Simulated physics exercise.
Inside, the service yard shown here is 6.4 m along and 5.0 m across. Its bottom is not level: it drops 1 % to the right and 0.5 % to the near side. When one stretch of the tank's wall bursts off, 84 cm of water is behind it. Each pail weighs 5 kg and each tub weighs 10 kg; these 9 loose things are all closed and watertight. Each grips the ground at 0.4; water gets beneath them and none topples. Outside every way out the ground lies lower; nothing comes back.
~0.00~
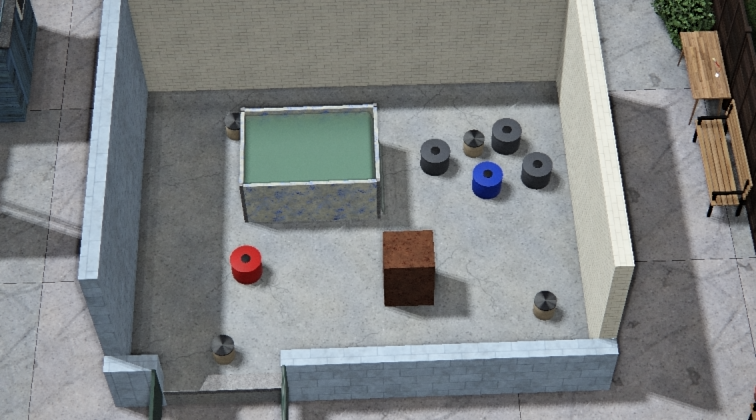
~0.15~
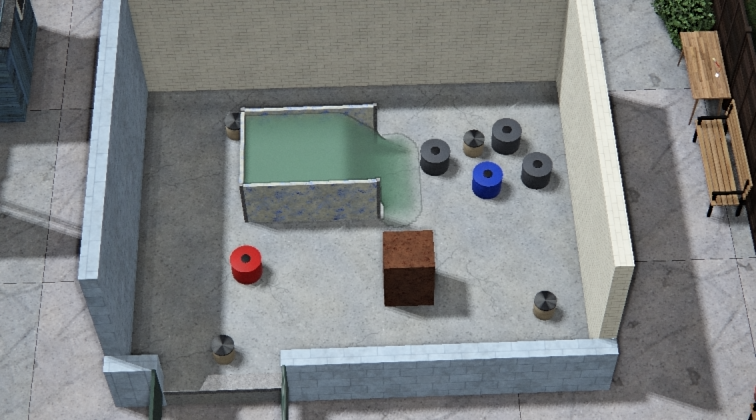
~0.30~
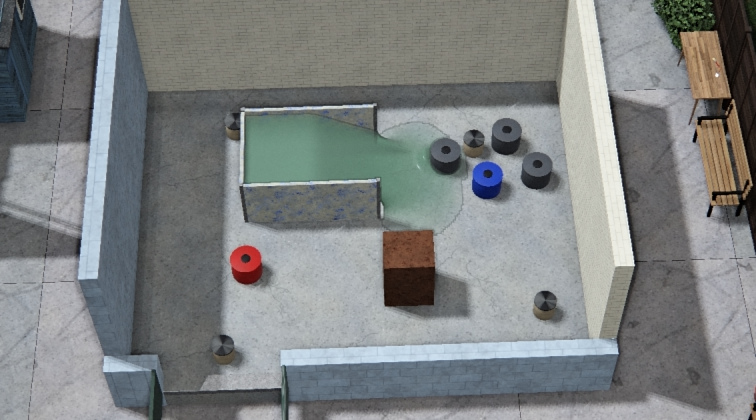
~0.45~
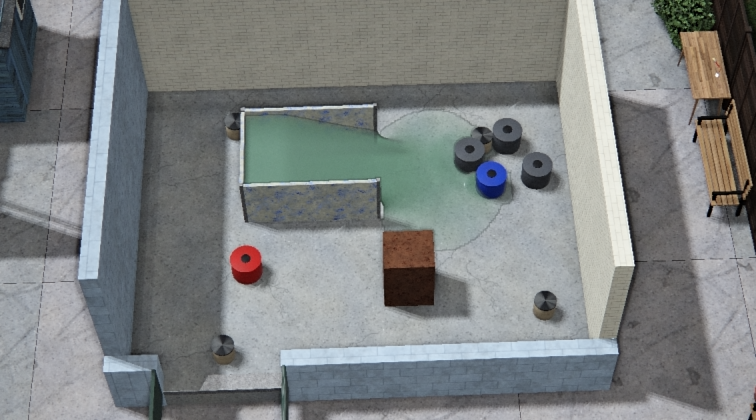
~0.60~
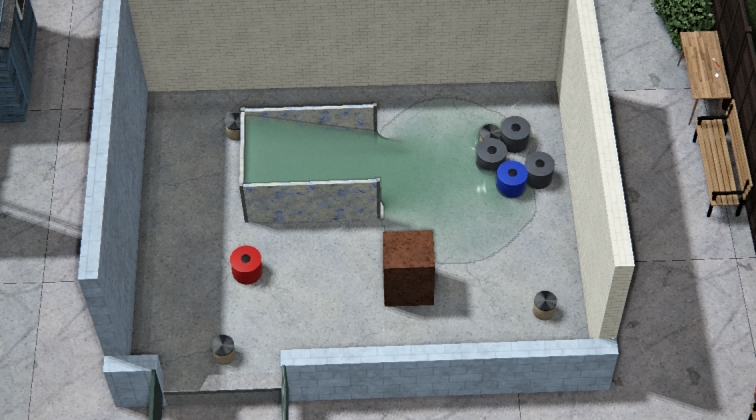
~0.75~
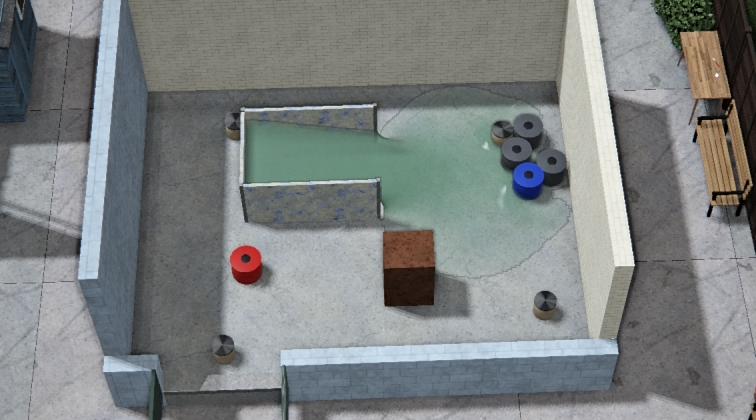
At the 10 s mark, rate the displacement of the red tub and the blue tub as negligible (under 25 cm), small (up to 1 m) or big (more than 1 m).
Red tub - small, blue tub - big.
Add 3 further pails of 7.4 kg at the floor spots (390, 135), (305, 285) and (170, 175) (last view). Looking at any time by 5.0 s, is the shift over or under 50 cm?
Beyond it, within it, within it.
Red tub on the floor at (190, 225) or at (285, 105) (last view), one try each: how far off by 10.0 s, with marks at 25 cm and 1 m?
Swept far; swept far.
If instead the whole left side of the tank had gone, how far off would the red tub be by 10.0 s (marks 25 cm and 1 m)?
Outcome for the red tub: It remains nearly still.
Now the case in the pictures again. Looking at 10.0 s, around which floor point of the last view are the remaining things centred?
About (266, 212).
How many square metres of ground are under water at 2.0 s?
15 m2.
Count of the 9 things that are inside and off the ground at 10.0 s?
At that time, 6.
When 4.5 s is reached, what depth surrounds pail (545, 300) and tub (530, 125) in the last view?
Roughly 4 and 10 cm.
After 2.0 s the red tub is near (245, 259), 0.0 m from its start, aground; the blue tub is near (556, 264), 1.9 m from its start, afloat; 0 of 9 are out; 6 afloat.
After 4.5 s the red tub is near (245, 259), 0.0 m from its start, aground; the blue tub is near (232, 318), 4.4 m from its start, aground; 0 of 9 are out; 3 afloat.
After 7.0 s the red tub is near (245, 259), 0.0 m from its start, aground; the blue tub is near (152, 296), 5.2 m from its start, afloat; 0 of 9 are out; 5 afloat.
After 10.0 s the red tub is near (248, 285), 0.4 m from its start, afloat; the blue tub is near (160, 239), 4.9 m from its start, afloat; 1 of 9 are out; 6 afloat.
